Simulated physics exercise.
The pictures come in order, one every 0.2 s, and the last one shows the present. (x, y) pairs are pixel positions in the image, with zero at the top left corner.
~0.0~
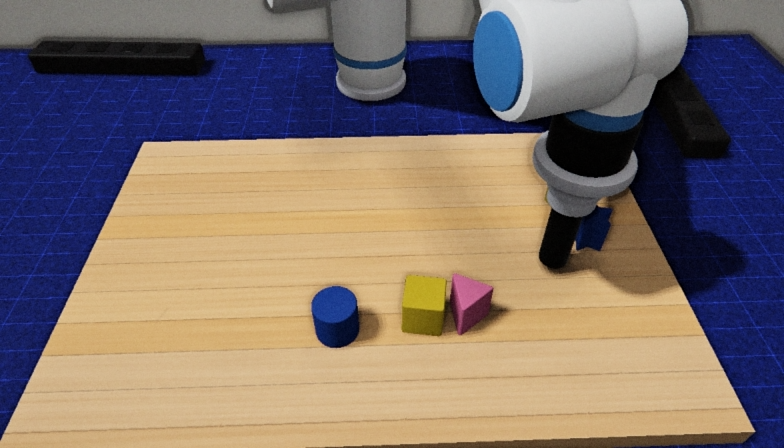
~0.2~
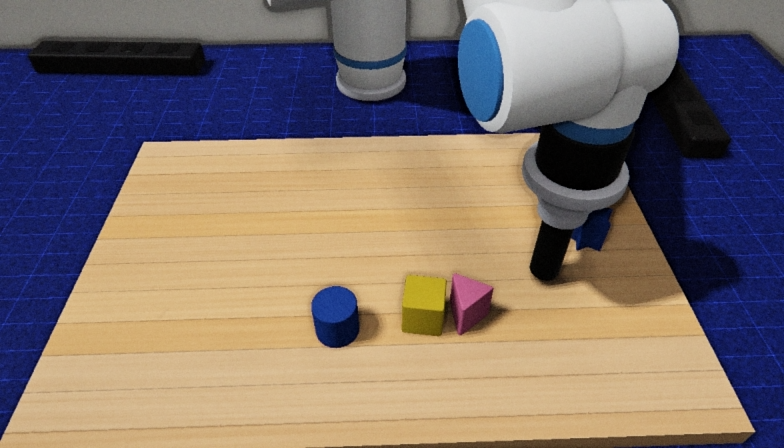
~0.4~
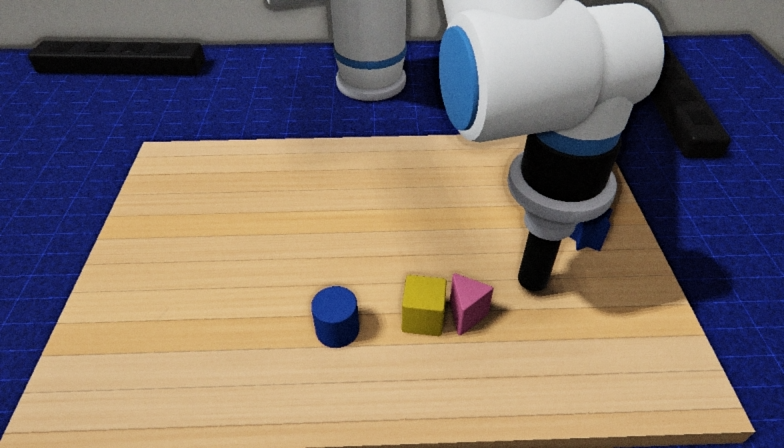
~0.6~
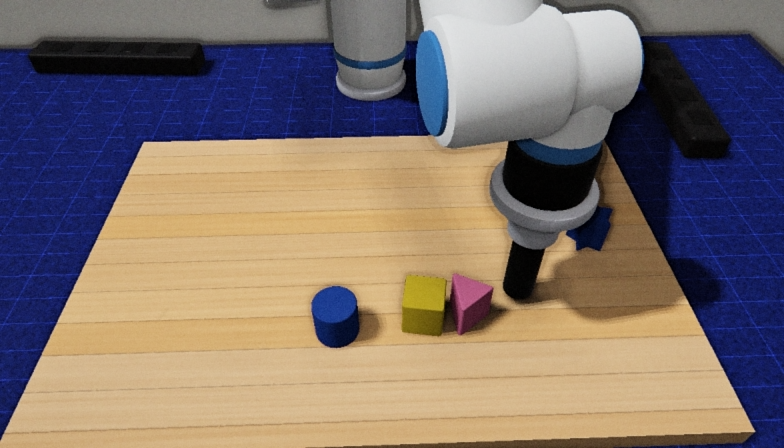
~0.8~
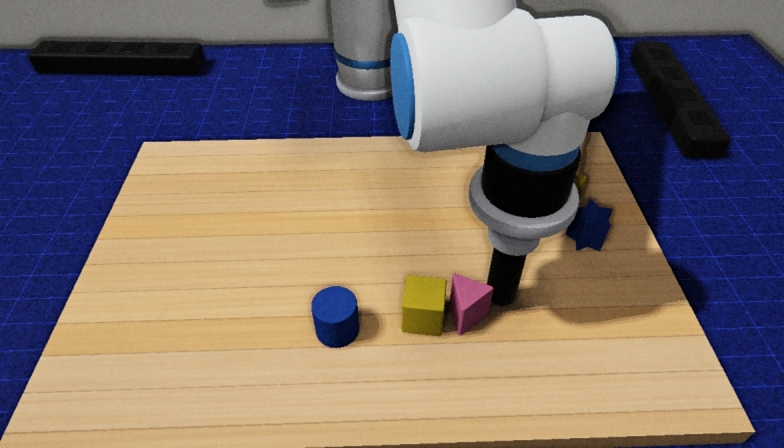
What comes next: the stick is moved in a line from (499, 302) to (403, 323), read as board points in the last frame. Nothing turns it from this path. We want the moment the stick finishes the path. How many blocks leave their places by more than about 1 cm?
Counting only shifts above 1 cm, I get three or more blocks.
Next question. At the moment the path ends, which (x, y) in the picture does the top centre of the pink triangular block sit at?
Pixel (393, 325).
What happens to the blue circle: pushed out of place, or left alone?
Here the blue circle moves off its spot.
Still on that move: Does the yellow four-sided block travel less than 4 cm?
No
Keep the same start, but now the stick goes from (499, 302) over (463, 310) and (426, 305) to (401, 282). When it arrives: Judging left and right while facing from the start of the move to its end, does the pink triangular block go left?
My answer is yes.
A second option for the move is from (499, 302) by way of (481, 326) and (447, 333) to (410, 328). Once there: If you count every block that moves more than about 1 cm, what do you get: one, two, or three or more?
I predict two.
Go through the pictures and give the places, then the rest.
In the first picture, stick tip at (553, 258); block tops, blue circle at (334, 303); yellow four-sided block at (425, 292); pink triangular block at (470, 289).
In the second picture, stick at (544, 270); blocks unchanged.
In the third picture, stick at (533, 280); blocks unchanged.
In the fourth picture, stick at (518, 288); blocks unchanged.
In the fifth picture, stick at (500, 294); blue circle at (334, 303); yellow four-sided block at (425, 292); pink triangular block at (470, 289).
On the path given first. One third of the way, stick at (468, 301); yellow four-sided block at (416, 293); pink triangular block at (450, 299), turned 20° clockwise.
Two thirds of the way, stick at (436, 308); yellow four-sided block at (389, 295); pink triangular block at (420, 311), turned 25° clockwise.
At the end, stick at (403, 315); blue circle at (315, 303); yellow four-sided block at (363, 298); pink triangular block at (393, 325), turned 15° clockwise.
